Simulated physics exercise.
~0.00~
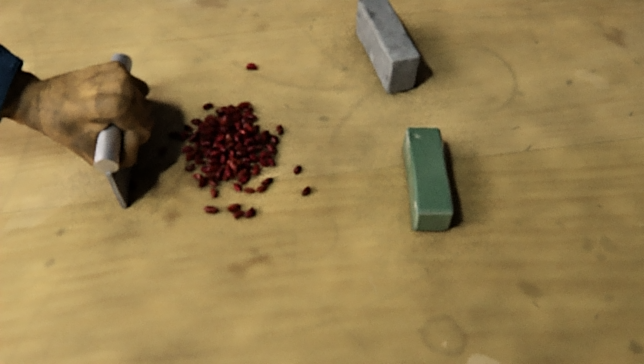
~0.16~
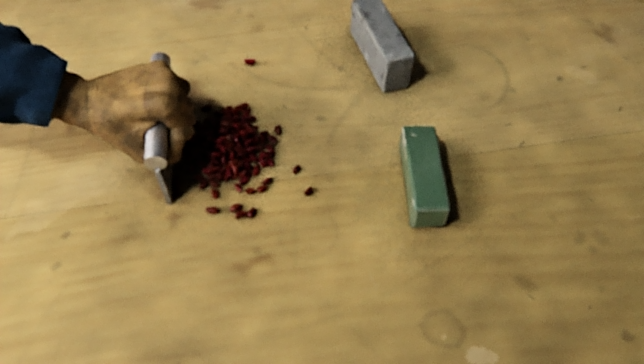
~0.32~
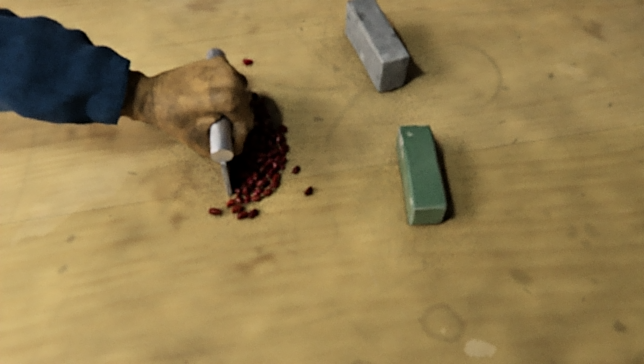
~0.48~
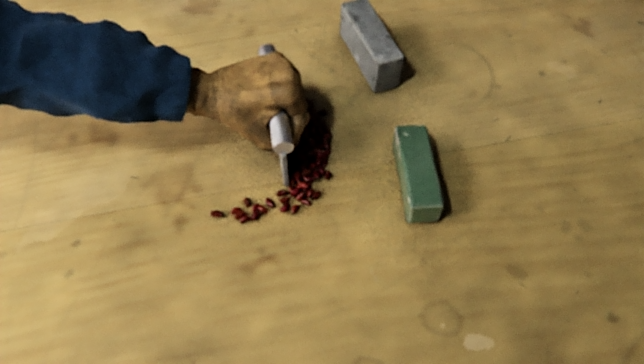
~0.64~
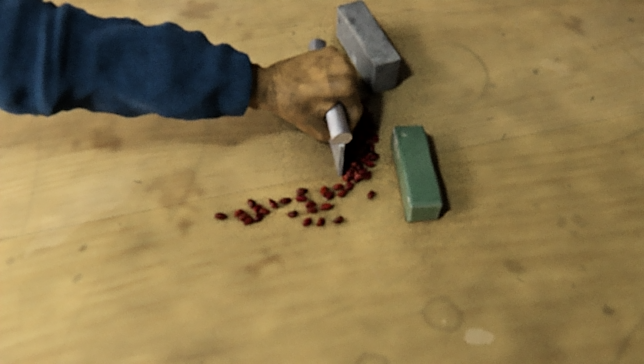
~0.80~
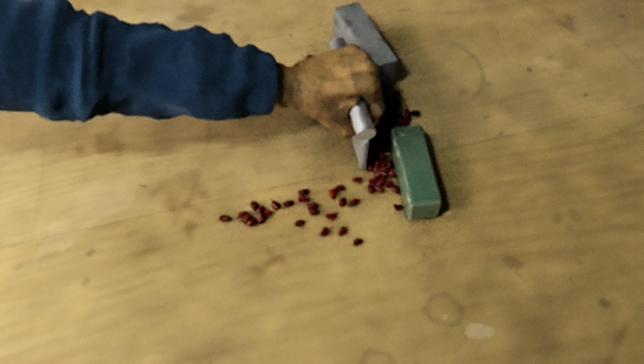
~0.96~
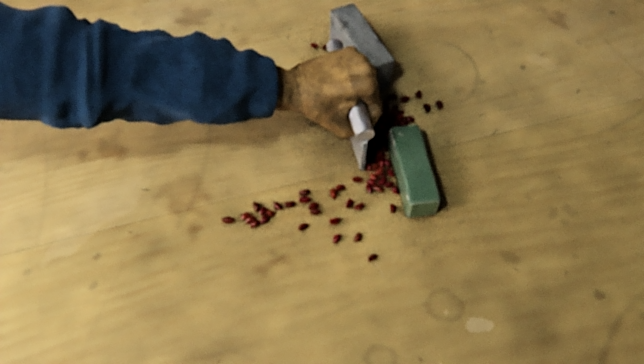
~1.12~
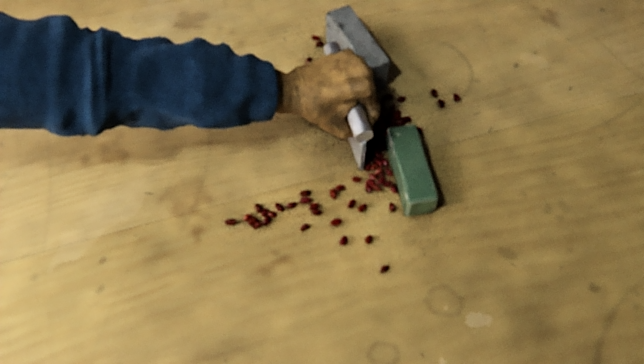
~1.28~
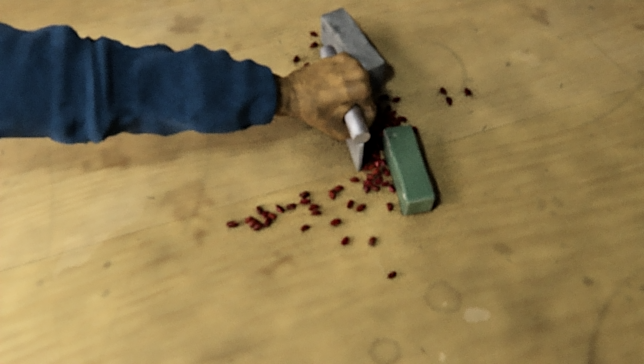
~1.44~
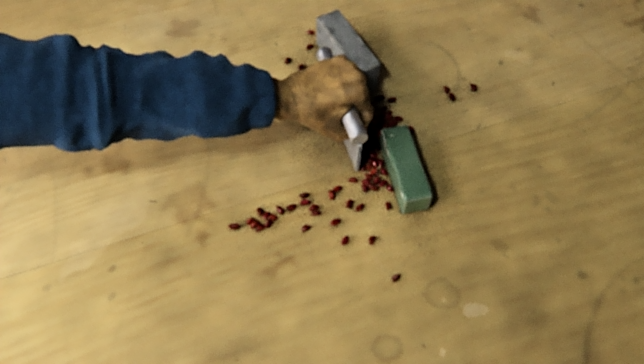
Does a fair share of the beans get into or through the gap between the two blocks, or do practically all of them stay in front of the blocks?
A fair share gets into or through the gap, with a few beans coming to rest beyond the blocks. Most of the beans are still held up in front.
To begin with, a hand in a blue sleeve holds a scraper at the left of a loose pile of dark red beans on a wooden table, with a grey block and a green block standing to the right. The hand pushes the scraper rightwards into the pile, driving the beans along and leaving a thin trail behind. As the blade nears the blocks, the beans bunch up against the green one, and a few slip out beyond the gap. The scraper then stops and stays by the blocks while some stray beans roll a little farther. At the end, most beans lie before the blocks, with a few beyond them.
